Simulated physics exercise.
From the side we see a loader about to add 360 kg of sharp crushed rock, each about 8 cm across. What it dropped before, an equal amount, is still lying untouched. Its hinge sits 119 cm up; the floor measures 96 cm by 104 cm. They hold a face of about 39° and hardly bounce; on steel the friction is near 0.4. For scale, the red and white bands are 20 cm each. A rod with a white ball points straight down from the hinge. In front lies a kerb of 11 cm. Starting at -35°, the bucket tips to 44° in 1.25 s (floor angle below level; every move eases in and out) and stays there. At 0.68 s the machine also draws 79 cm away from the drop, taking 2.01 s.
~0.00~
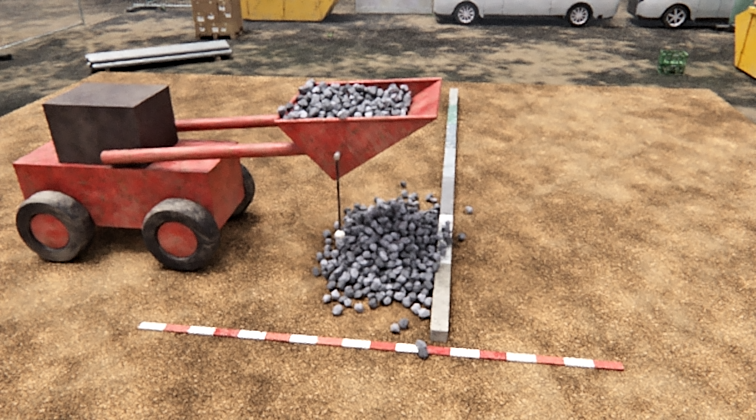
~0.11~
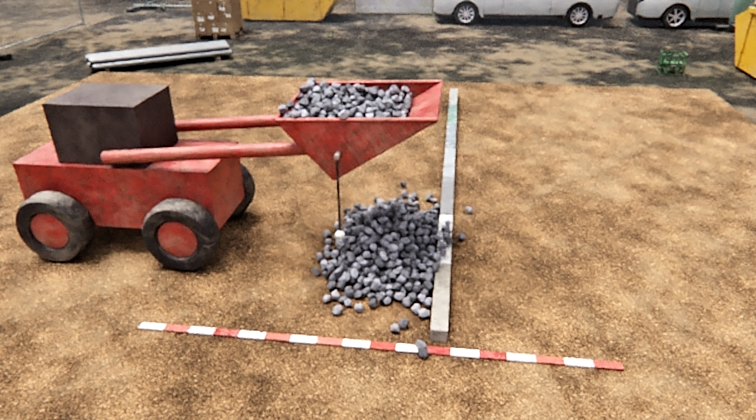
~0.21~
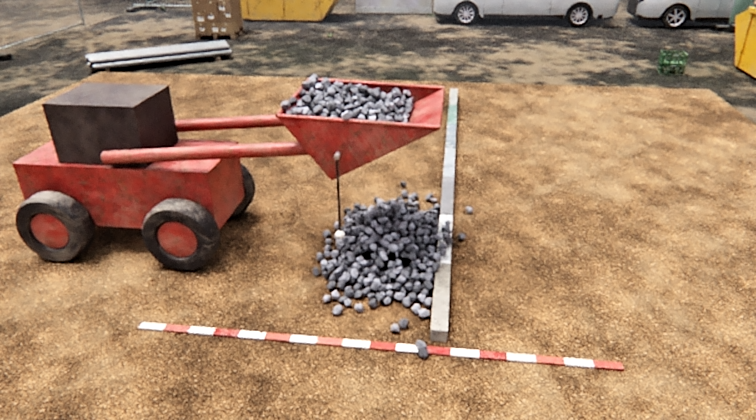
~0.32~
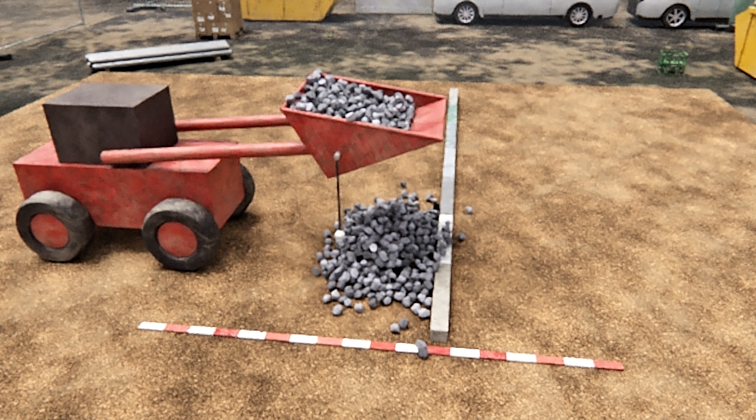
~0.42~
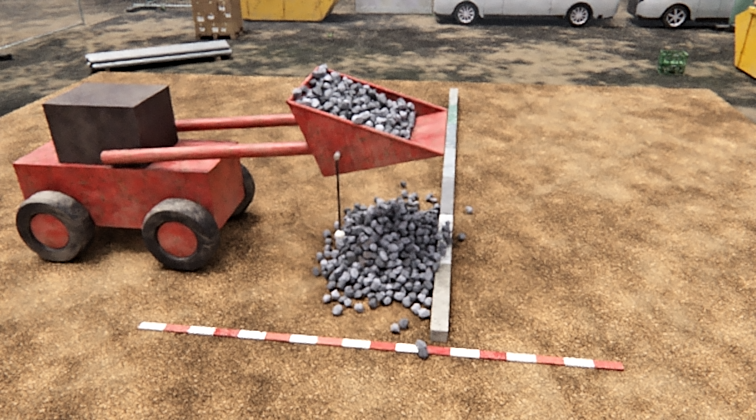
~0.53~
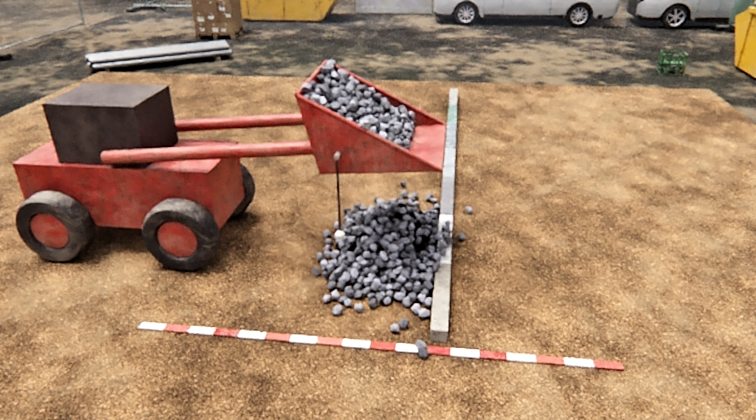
A red loader with a dark block on its back and a raised bucket of grey stones stands side-on at the left of a brown dirt yard, seen from slightly above. Below the bucket, a grey heap lies against a pale kerb, behind a red-and-white striped strip, with parked vehicles beyond. The bucket tilts forward, its right lip lowering and rear rising as the stones shift inside, while the loader, heap and camera stay still.
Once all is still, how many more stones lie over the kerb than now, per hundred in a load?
Close to 18 parts in a hundred.
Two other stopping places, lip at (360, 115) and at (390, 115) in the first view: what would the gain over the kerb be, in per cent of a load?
Near 0 per cent from the first place, 0 from the second.
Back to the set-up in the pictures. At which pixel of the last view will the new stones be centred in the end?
Around (413, 238).
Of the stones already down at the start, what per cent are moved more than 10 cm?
About 5 per cent.
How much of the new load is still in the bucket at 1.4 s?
Roughly 45 per cent is still inside.
After 0.9 s the floor is at 32°; in per cent of one load, 99 in the bucket, 100 on this side of the kerb; the foremost stones are at (451, 232).
After 1.4 s the floor is at 44°; in per cent of one load, 44 in the bucket, 156 on this side of the kerb; the foremost stones are at (453, 231).
After 3.1 s the floor is at 44°; in per cent of one load, 0 in the bucket, 181 on this side of the kerb, 19 over the kerb; the foremost stones are at (538, 273).
After 5.8 s the floor is at 44°; in per cent of one load, 0 in the bucket, 181 on this side of the kerb, 19 over the kerb; the foremost stones are at (538, 273). Net gain over the kerb, 18.
